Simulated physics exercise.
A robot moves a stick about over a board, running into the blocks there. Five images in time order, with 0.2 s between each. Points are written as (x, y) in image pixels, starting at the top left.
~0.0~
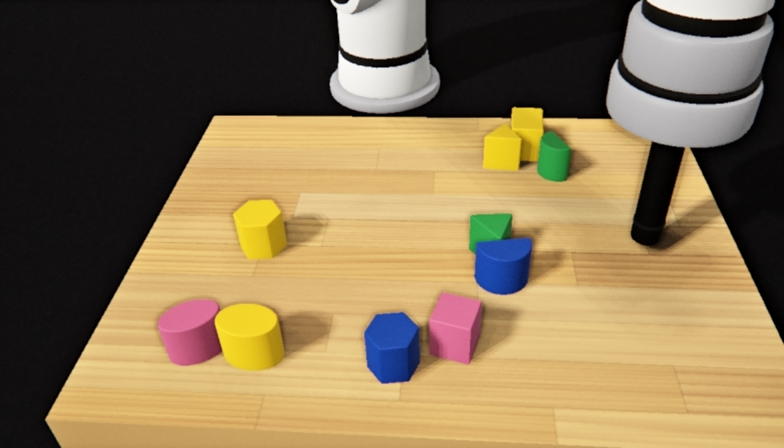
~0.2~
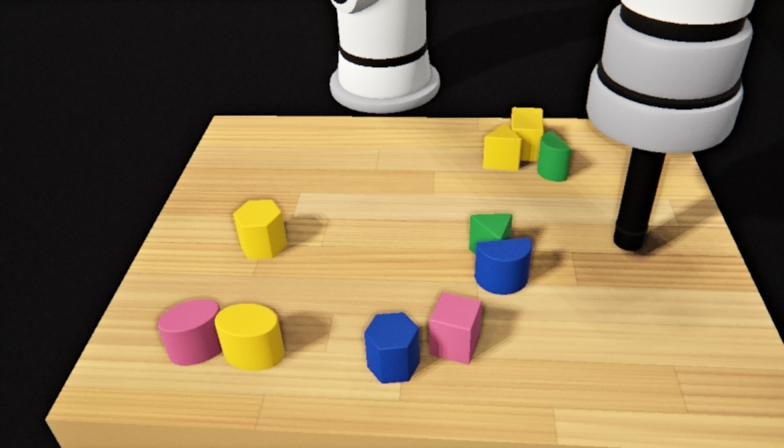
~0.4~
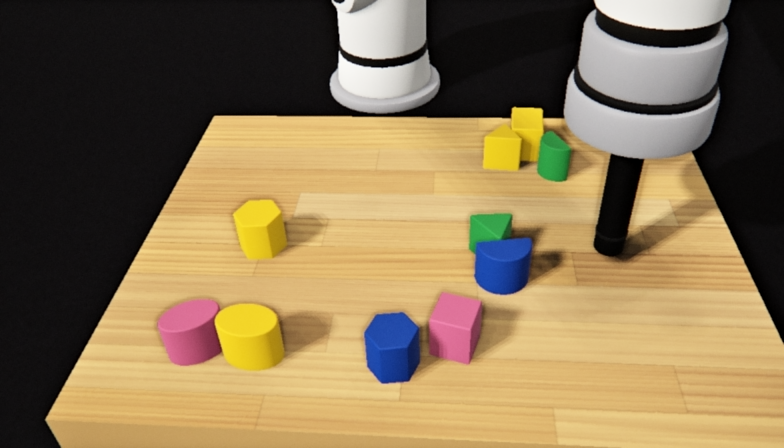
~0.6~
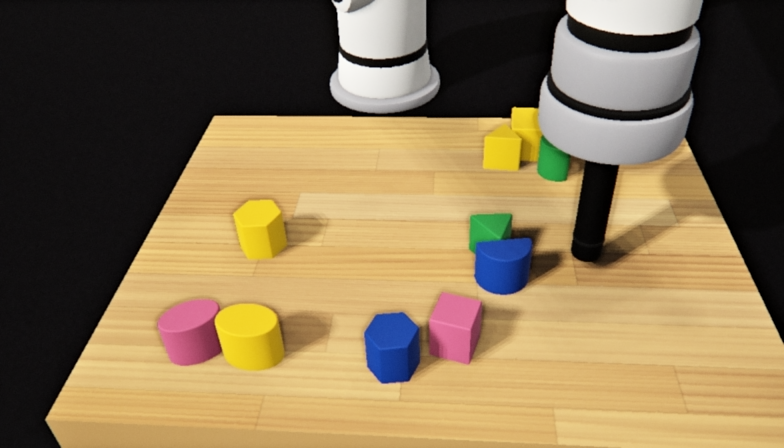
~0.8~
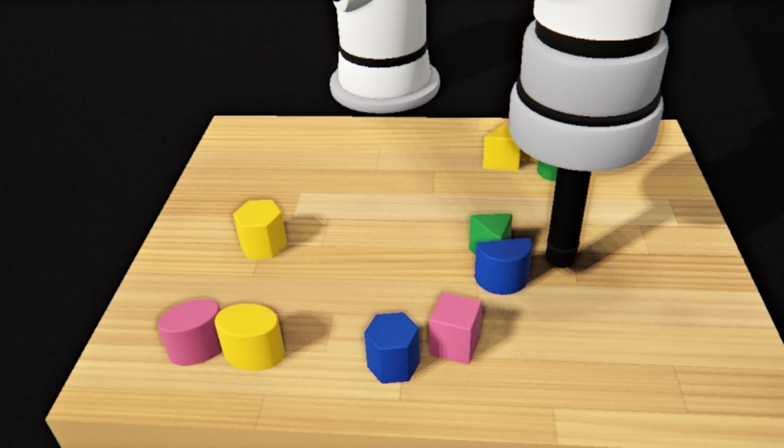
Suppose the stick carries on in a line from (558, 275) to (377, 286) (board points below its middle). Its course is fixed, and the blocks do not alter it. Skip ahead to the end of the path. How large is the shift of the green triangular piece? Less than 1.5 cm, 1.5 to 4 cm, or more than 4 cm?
Movement: Under 1.5 cm.
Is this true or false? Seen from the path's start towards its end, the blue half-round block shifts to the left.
This is true.
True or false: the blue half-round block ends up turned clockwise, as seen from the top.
That is false.
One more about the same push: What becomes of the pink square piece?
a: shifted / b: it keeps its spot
b: It keeps its spot.
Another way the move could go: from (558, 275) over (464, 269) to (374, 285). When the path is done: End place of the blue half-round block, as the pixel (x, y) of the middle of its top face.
I'd guess (447, 263).
On the path given first. One third of the way, stick at (499, 263); green triangular piece at (490, 221), turned 20° clockwise; blue half-round block at (464, 257), turned 25° anticlockwise.
Two thirds of the way, stick at (437, 267); green triangular piece at (486, 222), turned 40° clockwise; blue half-round block at (423, 272), turned 90° anticlockwise.
At the end, stick at (376, 271); pink square piece unmoved; green triangular piece at (486, 222), turned 40° clockwise; blue half-round block at (410, 276), turned 130° anticlockwise.
